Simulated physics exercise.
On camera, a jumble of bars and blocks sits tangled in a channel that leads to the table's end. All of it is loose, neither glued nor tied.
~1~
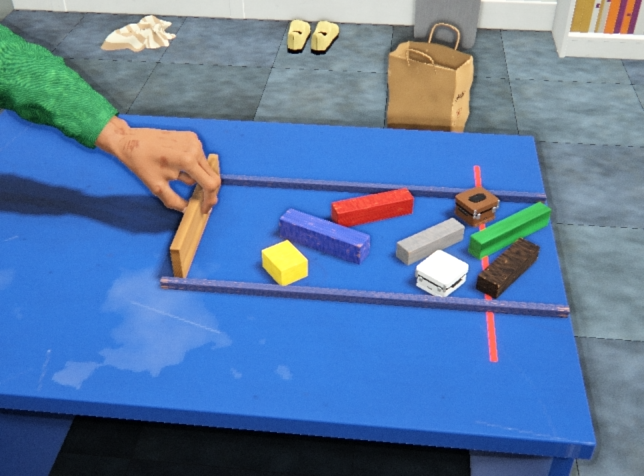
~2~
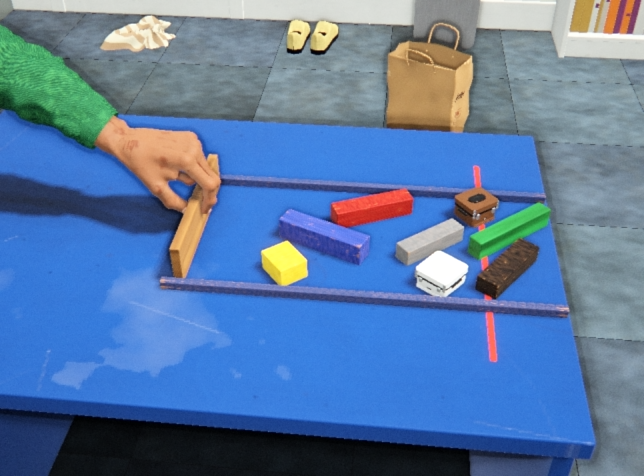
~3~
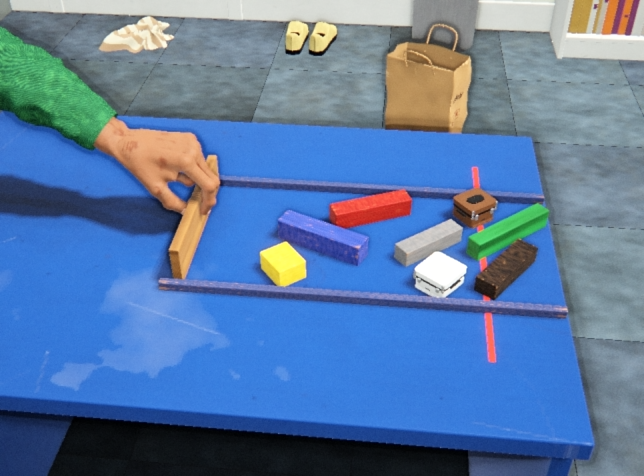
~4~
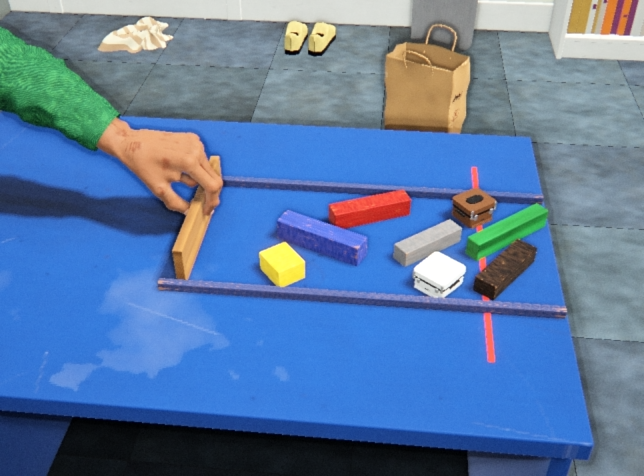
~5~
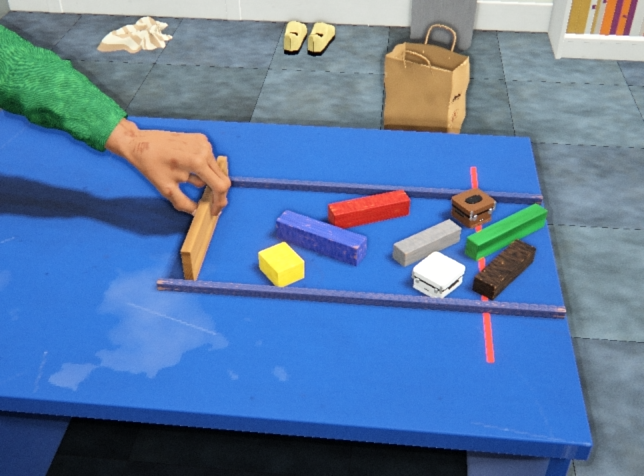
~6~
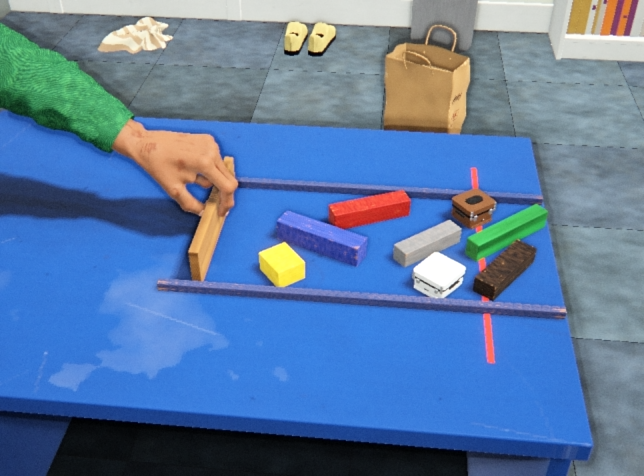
A hand in a green sleeve slides a wooden board a short way right between two rails on a blue table, while the loose coloured bars, yellow block and brown and white cases ahead of it stay still.
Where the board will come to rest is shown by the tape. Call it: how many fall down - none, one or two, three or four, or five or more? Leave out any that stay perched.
Call: Three or four fall down.
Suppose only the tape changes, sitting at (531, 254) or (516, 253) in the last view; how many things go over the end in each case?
Tallies in order: 7 and 5.
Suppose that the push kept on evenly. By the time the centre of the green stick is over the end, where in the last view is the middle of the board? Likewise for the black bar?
(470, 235) and (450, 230), more or less.
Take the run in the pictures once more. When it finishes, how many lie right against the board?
That comes to 3.
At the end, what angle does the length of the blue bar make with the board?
The angle is about 25 degrees.
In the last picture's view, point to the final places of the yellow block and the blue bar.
In the last picture the yellow block sits around (502, 288) and the blue bar around (516, 261).
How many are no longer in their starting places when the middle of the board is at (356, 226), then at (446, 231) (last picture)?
At first I count 5, and then 8.
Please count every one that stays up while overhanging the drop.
That would be 2.
Soon after, none off yet; green stick at rest near (507, 232); black bar at rest near (505, 269); brown case at rest near (473, 209).
Then, none off yet; green stick at rest near (507, 232); black bar moved a little near (521, 272); brown case moved a little near (489, 208).
At rest, the number that fall off is three or four; fallen, white case, brown case, black bar and green stick.
